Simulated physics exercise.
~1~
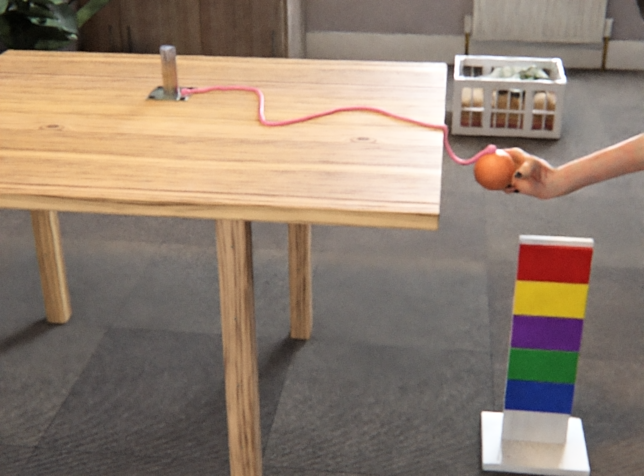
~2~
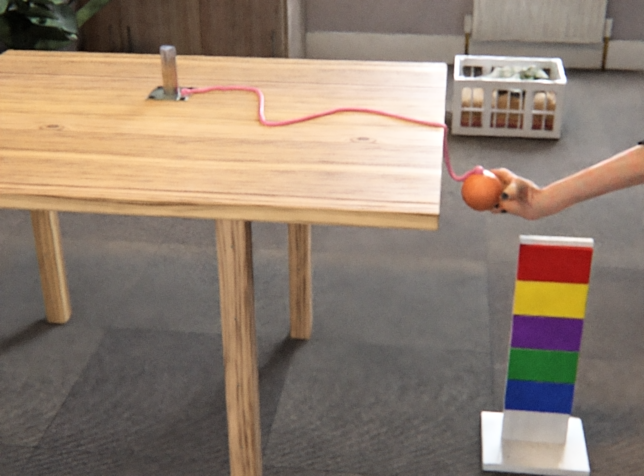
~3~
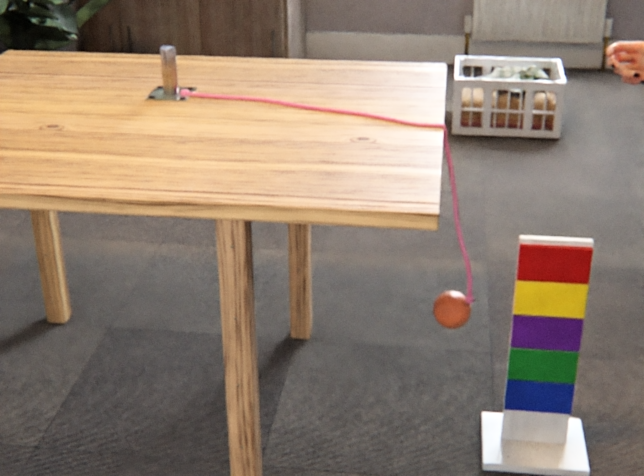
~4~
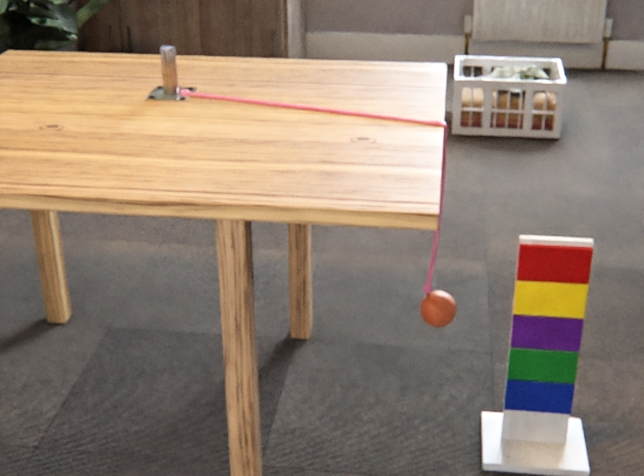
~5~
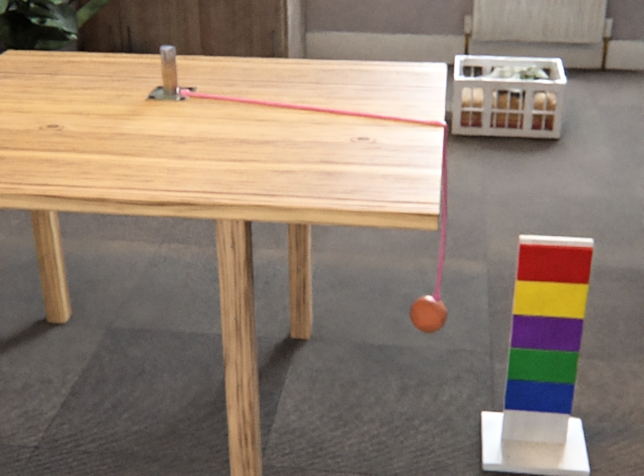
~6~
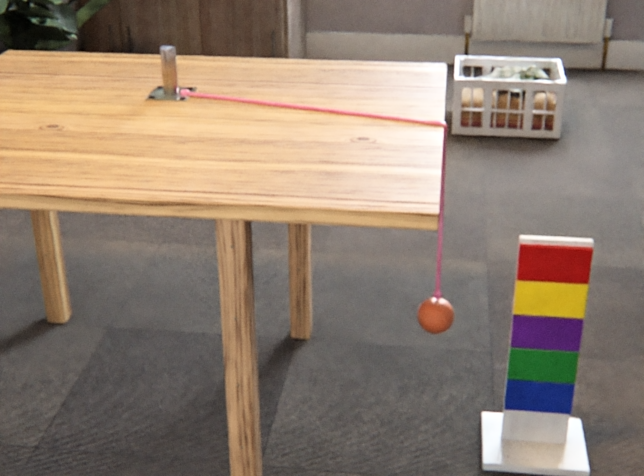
A hand releases an orange ball on a cord, which drops and hangs level with purple.
